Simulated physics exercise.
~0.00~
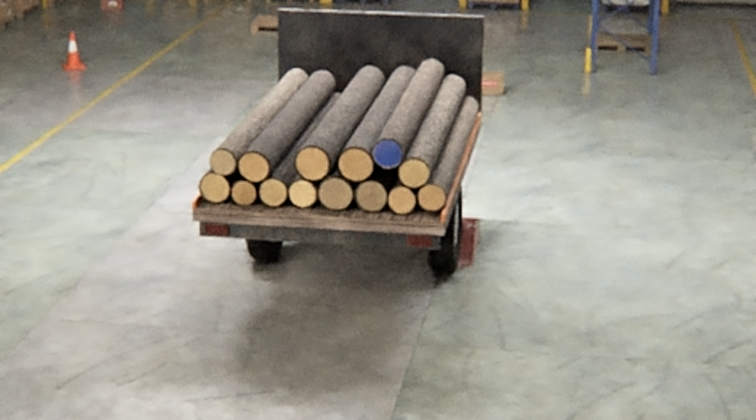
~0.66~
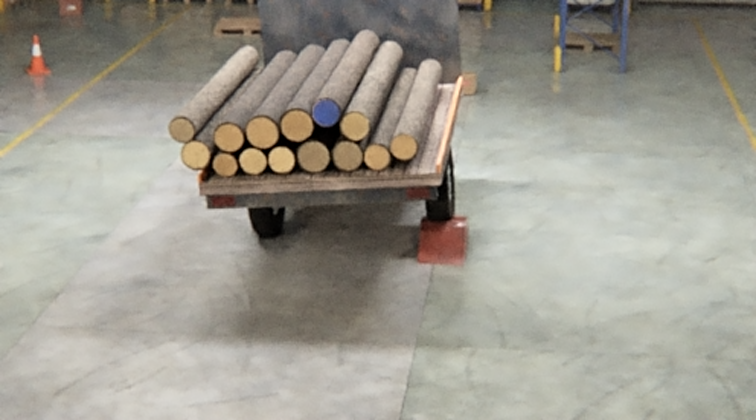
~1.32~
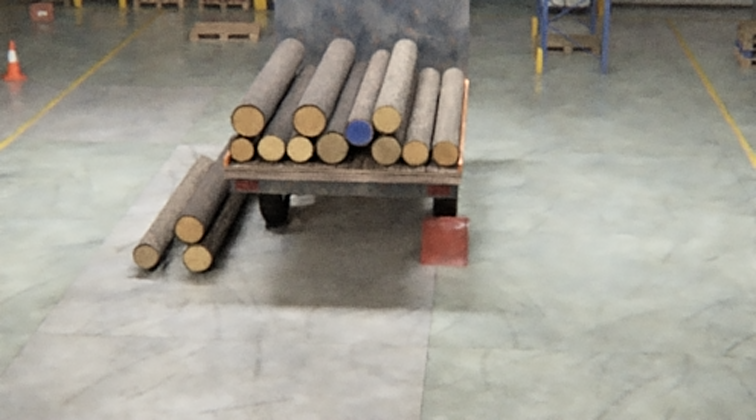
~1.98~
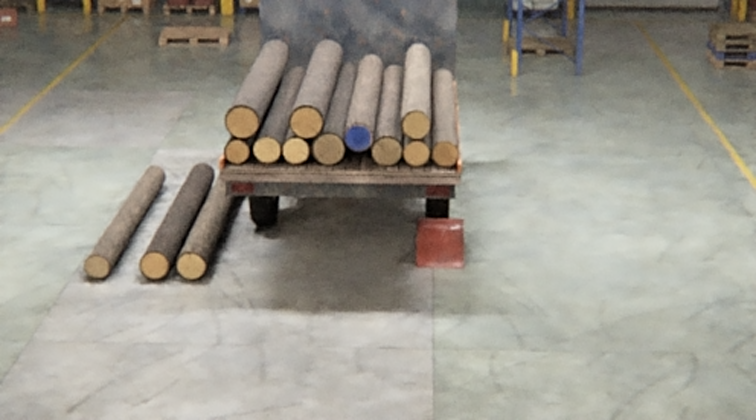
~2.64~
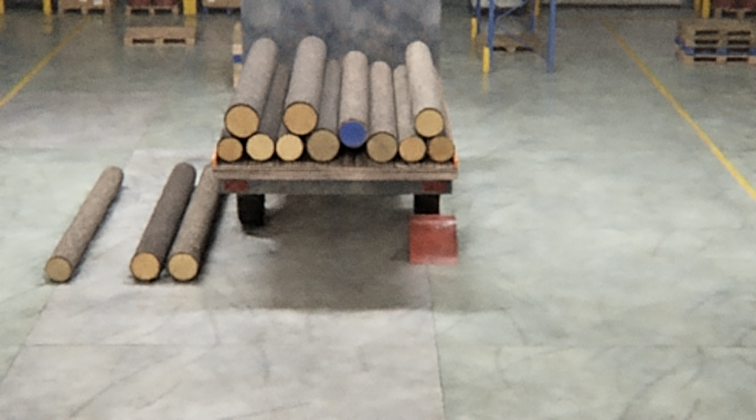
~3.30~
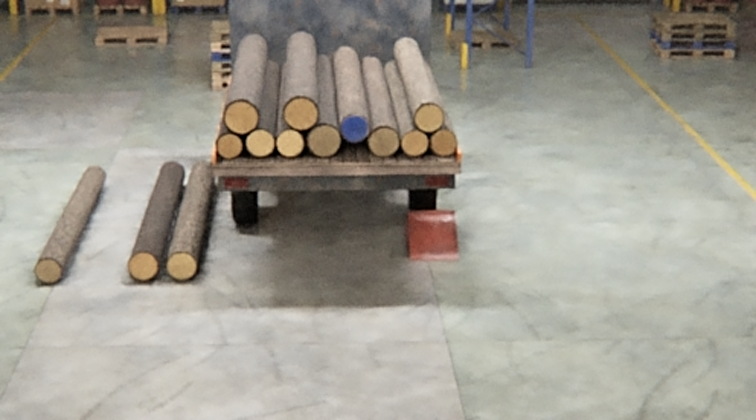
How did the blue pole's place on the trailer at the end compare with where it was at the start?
At the start it lay in the upper row towards the right side of the deck. By the end it was nearer the middle, still resting on other poles but settled a bit lower than the top ones.
